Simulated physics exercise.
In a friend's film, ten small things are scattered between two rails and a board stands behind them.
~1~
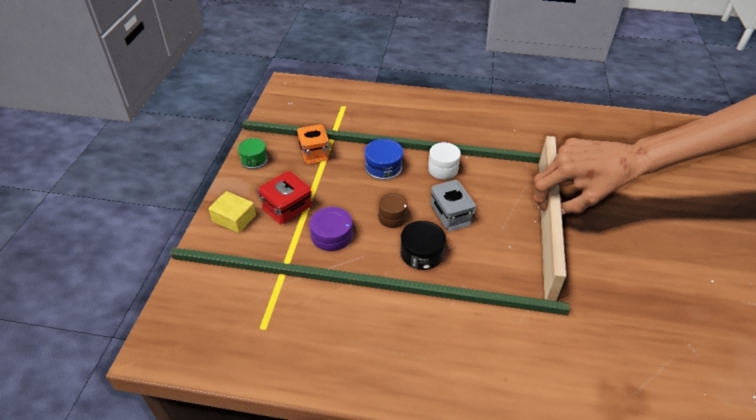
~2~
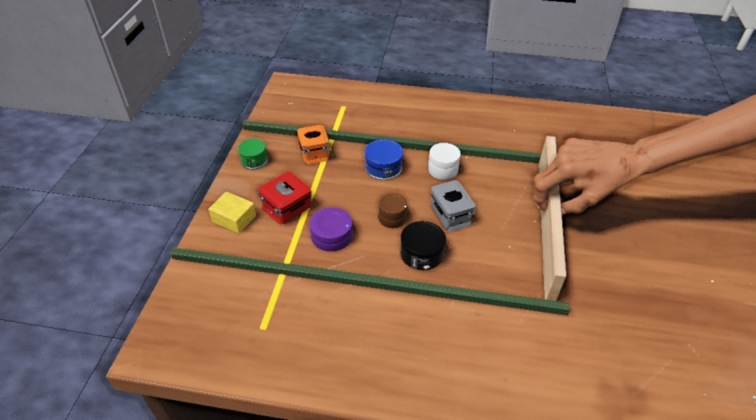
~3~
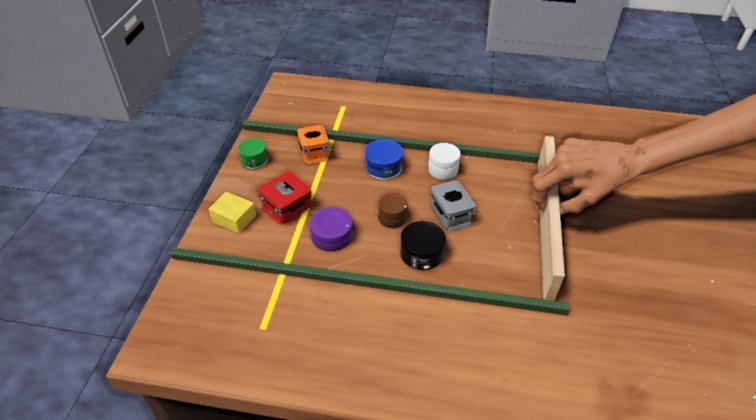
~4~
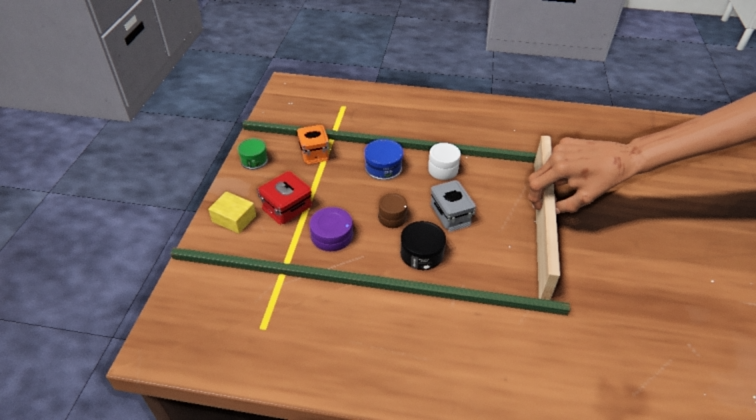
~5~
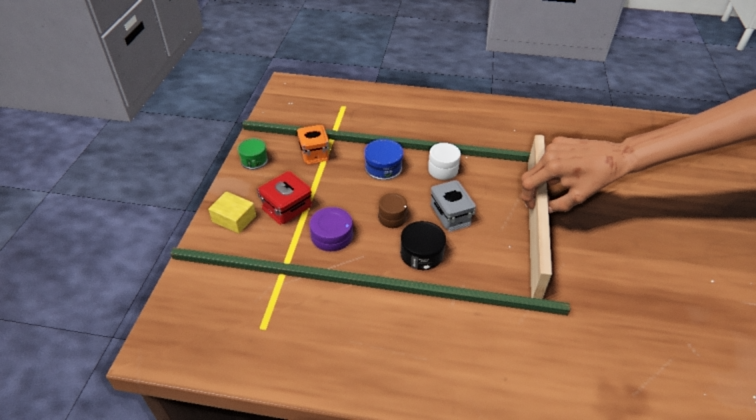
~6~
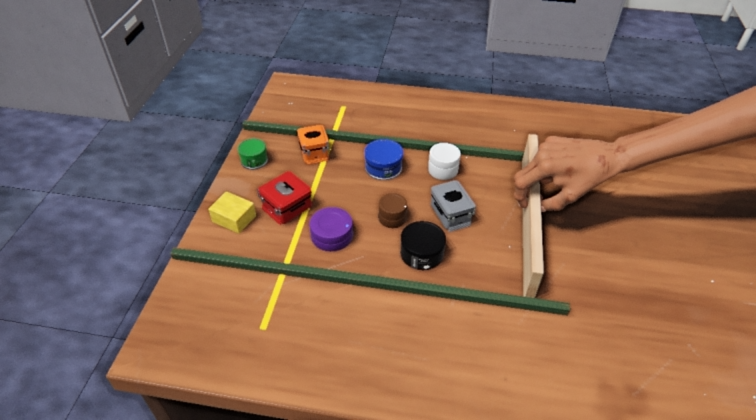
A wooden board, upright at the right end of two green rails, rests under a hand at first, then slides slightly left as the hand pushes it. The colourful pots, lids and small cases scattered between the rails stay where they are, some beyond a yellow line, with a gap still separating them from the board.
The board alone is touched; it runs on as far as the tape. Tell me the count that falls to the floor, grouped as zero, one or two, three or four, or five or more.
All remain.
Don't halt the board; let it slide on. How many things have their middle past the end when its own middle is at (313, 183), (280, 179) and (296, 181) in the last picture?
Respectively 0, 2 and 0.
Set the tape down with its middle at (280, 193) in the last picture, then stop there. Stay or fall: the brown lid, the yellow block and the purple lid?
Brown lid stays put, yellow block goes off, purple lid stays put.
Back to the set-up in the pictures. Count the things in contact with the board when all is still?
So the total is 4.
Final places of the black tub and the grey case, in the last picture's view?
Black tub: About (270, 240); grey case: About (298, 182).
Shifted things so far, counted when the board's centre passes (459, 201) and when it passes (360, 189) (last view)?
Up to then 1, and up to the other point 8.
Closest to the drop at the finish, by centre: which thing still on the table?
That is the yellow block.
A little later, none off yet; green pot at rest near (253, 154); yellow block at rest near (233, 212); red case at rest near (286, 198).
When it is over, the number that fall off is zero.
